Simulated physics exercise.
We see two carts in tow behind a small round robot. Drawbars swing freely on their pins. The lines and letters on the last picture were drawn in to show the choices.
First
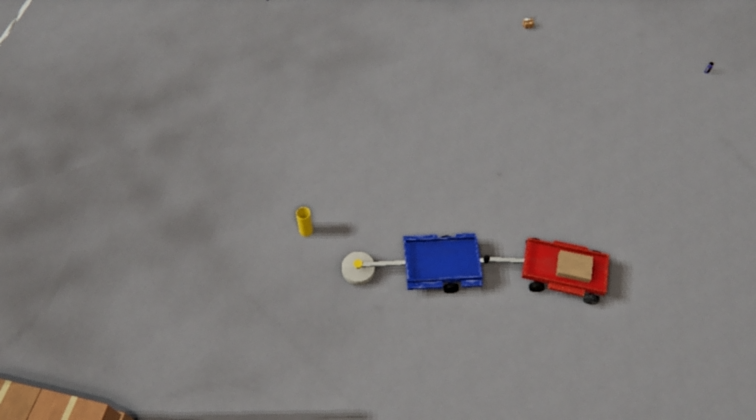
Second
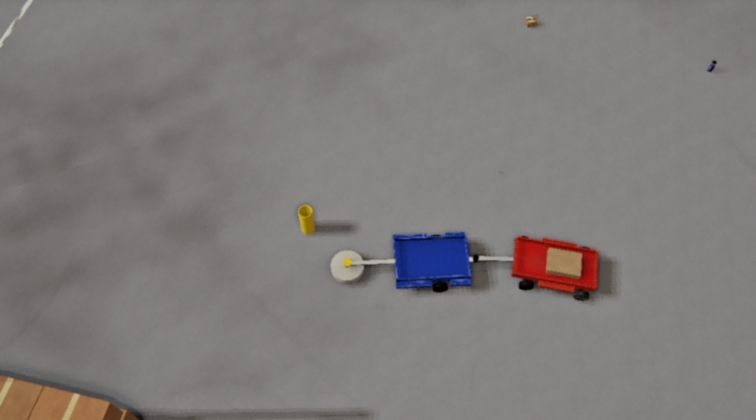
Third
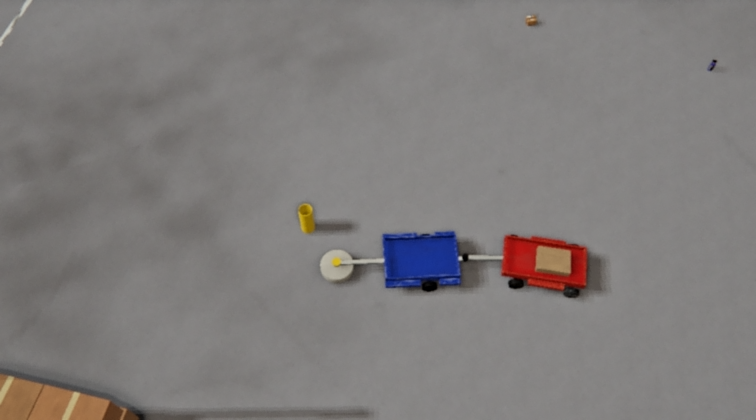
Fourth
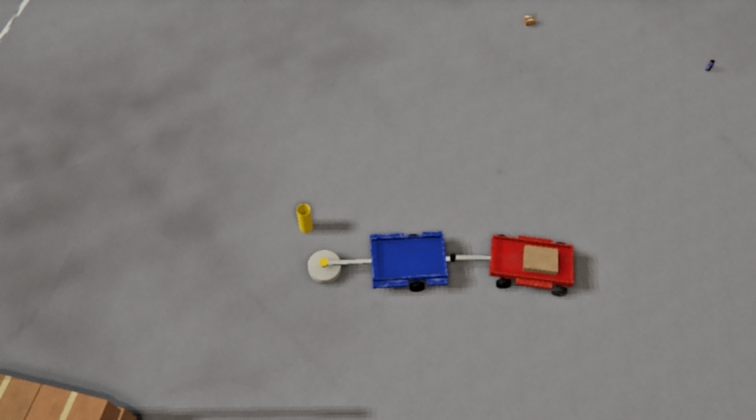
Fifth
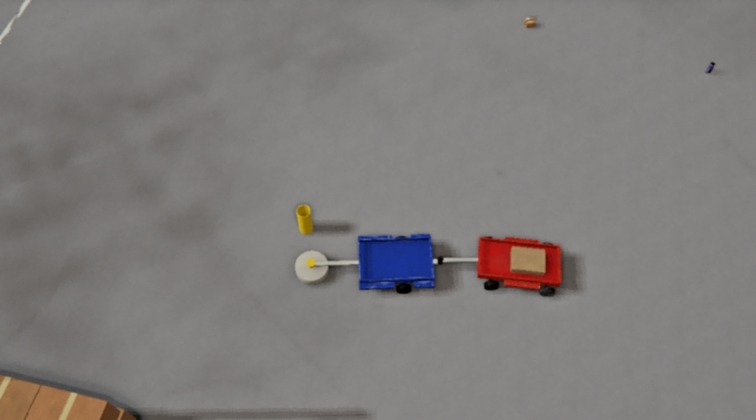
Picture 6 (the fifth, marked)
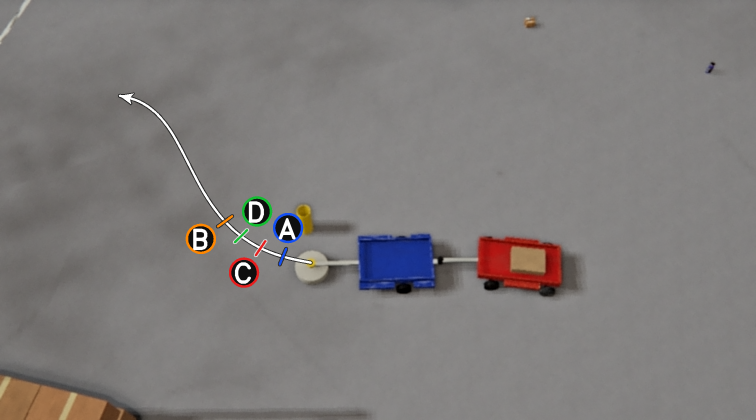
To begin with, a small round white robot sits just right of a yellow post on grey ground, with a blue cart and a red cart carrying a block linked behind it. The robot then tows both carts steadily left, passing just below the post, the line staying nearly straight.
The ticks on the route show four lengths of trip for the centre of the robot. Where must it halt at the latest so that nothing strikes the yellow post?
All is well up to C.
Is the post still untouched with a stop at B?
No.
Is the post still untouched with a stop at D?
No.
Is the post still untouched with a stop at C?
Yes.
On the marked copy, A at (283, 257); B at (225, 221); C at (261, 248); D at (241, 236); the route from (311, 263) via (198, 182) to (120, 96).
Taking C. A third of the way, robot (294, 263), last cart (501, 261).
Two thirds of the way, robot (276, 258), last cart (483, 261).
When it is over, robot (262, 252), last cart (467, 261); nothing has been touched.
As for the rest, A is safe but short; B is too far, the post has been hit; D is too far, the post has been hit.
